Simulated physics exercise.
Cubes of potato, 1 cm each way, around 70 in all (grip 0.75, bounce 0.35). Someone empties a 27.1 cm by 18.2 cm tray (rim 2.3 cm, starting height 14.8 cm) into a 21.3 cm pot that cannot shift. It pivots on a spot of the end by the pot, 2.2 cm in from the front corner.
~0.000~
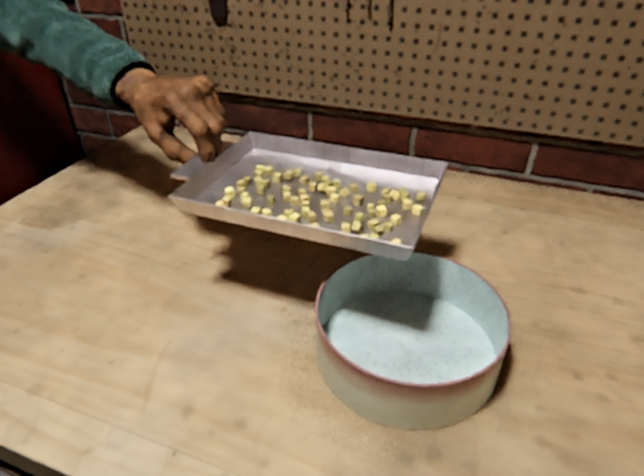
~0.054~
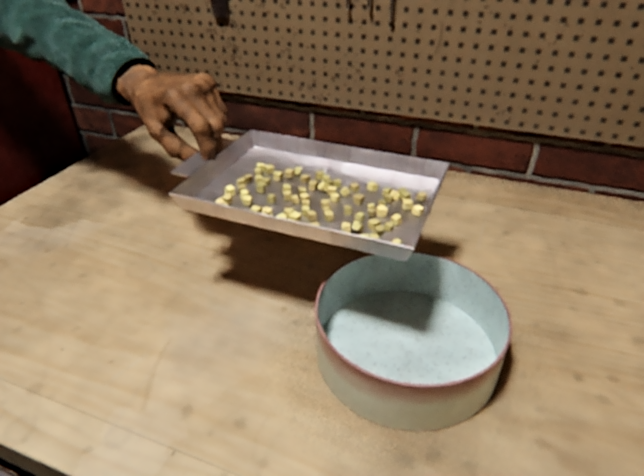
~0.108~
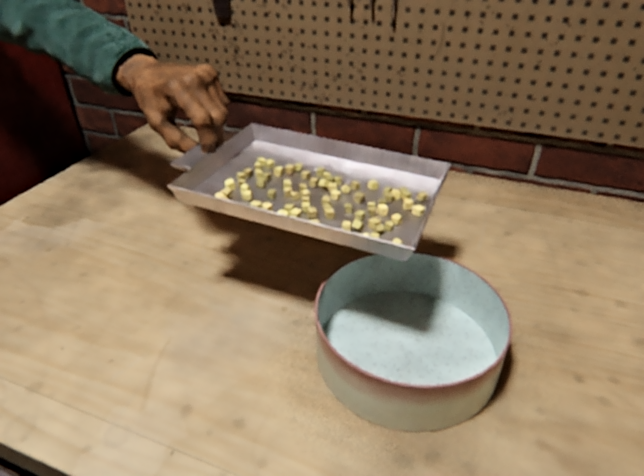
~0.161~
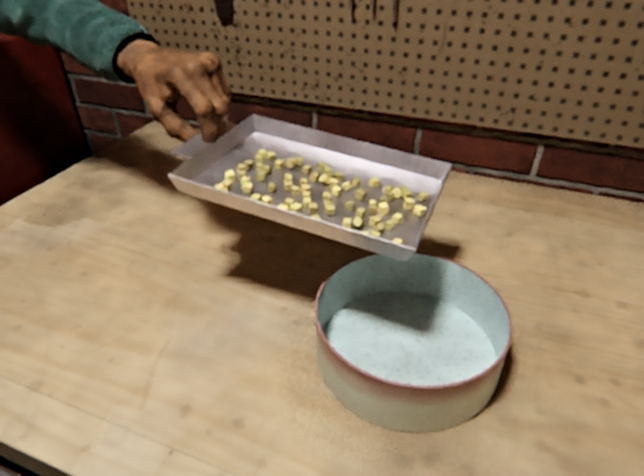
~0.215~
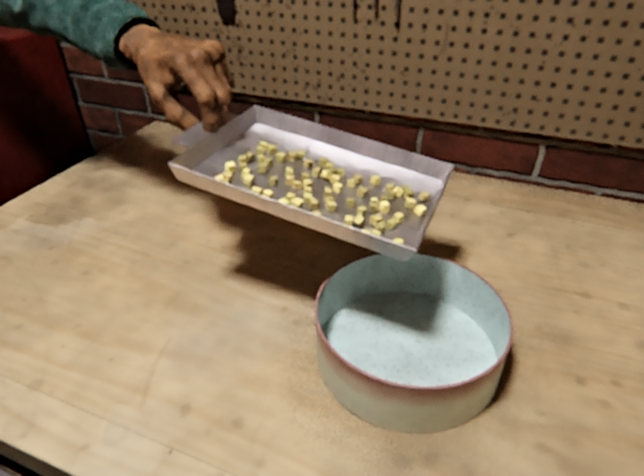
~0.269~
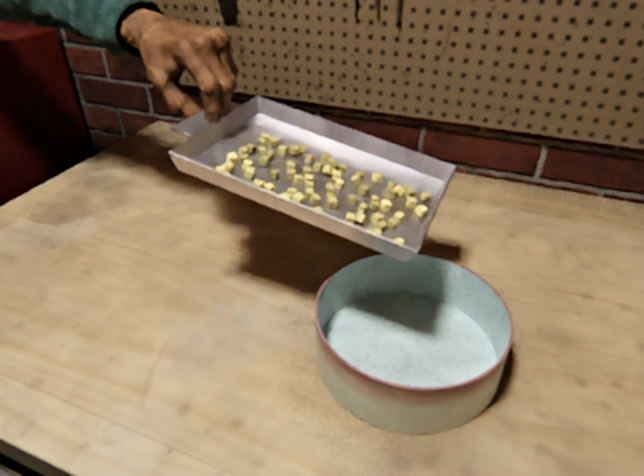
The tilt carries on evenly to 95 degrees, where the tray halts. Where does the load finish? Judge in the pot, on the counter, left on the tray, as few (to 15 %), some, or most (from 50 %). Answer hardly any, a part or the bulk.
Pot the bulk, counter a part, tray hardly any.
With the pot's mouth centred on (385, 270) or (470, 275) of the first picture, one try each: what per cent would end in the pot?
About 60 and 95 per cent.
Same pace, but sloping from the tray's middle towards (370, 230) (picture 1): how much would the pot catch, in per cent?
Some 100 per cent.
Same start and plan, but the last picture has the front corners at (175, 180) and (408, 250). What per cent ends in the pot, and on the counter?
Pot 65, counter 35.
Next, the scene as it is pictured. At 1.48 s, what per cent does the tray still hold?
Roughly 75 per cent.
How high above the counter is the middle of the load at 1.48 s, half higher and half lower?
Some 16 cm.
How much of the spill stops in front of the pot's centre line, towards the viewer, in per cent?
About 0 per cent.
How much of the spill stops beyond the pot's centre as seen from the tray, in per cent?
About 100 per cent.
Then, at 1.00 s, tilt 50 degrees; the tray holds 95 %, the pot 0 %.
Then, at 1.48 s, tilt 76 degrees; the tray holds 75 %, the pot 10 %.
Then, at 2.04 s, tilt 95 degrees; the tray holds 10 %, the pot 55 %.
By 3.3 s all is still; pot 65 %, counter 30 %, tray 0 %.
